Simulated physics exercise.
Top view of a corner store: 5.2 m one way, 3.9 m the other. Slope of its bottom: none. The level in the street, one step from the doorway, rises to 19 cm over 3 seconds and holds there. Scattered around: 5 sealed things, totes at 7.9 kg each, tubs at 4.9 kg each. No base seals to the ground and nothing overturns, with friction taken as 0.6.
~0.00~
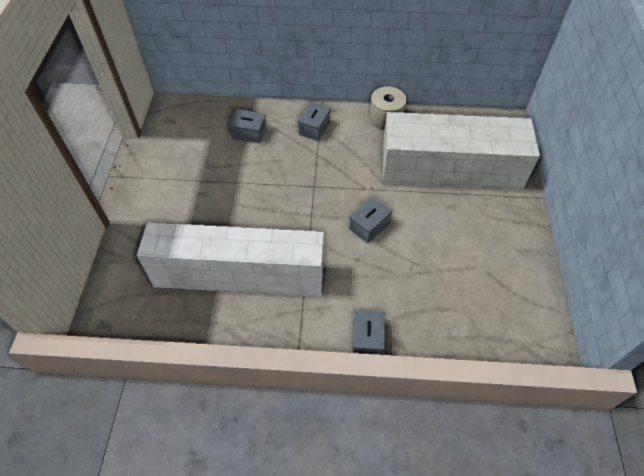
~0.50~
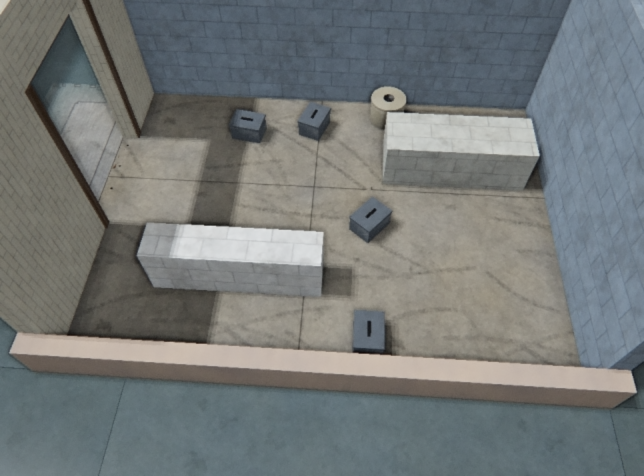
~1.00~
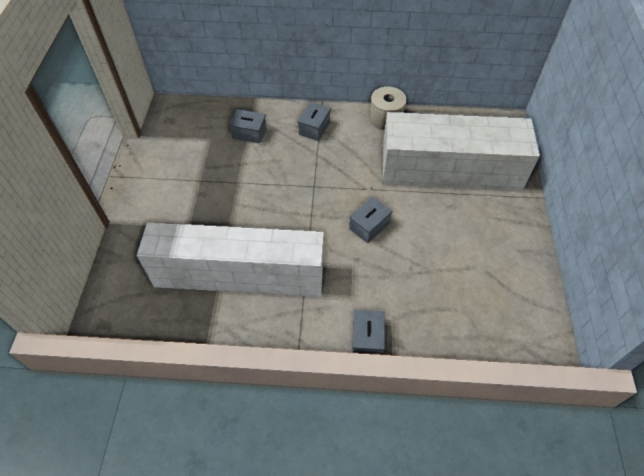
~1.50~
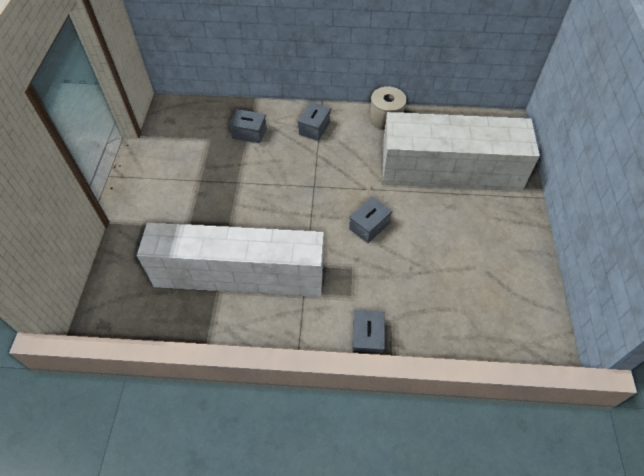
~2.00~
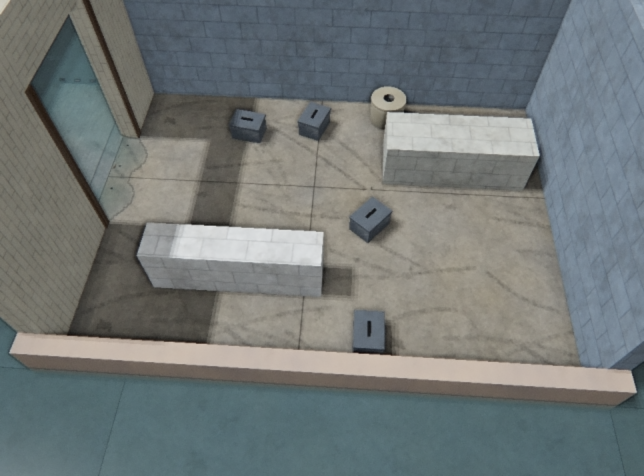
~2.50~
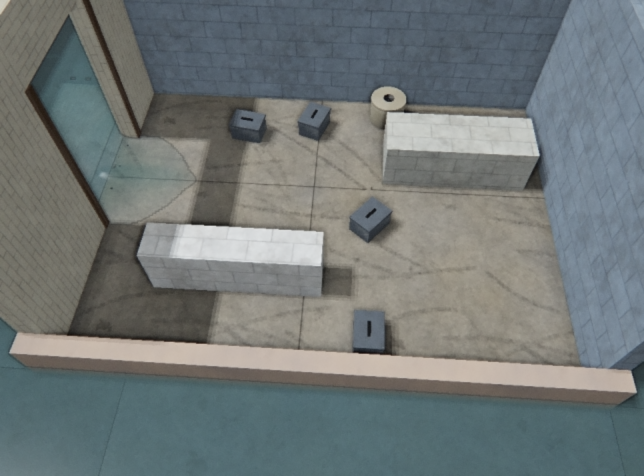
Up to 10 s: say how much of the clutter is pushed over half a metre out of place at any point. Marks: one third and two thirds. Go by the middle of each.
The share moved is two out of three or more.
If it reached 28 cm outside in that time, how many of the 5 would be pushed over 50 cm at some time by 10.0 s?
You'd get 5 in that case.
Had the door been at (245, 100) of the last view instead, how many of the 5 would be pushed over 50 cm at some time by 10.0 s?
The answer would then be 3.
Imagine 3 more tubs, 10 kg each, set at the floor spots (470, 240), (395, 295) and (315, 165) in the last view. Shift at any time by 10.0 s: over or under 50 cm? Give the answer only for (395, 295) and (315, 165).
In that order: Under, past it.
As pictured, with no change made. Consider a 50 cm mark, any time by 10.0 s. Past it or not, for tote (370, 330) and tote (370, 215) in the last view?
Well, the first goes shorter, the second farther.
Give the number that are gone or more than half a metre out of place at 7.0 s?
Count: 4.
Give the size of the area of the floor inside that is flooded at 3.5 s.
Somewhere about 3.5 m2, give or take.
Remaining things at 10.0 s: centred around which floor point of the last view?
About (473, 182).
After 3.5 s 0 of 5 are over 50 cm from their spots; 0 afloat.
After 4.5 s 0 of 5 are over 50 cm from their spots; 0 afloat.
After 7.0 s 4 of 5 are over 50 cm from their spots; 2 afloat.
After 10.0 s 4 of 5 are over 50 cm from their spots, and 4 have been at some point; 4 afloat.
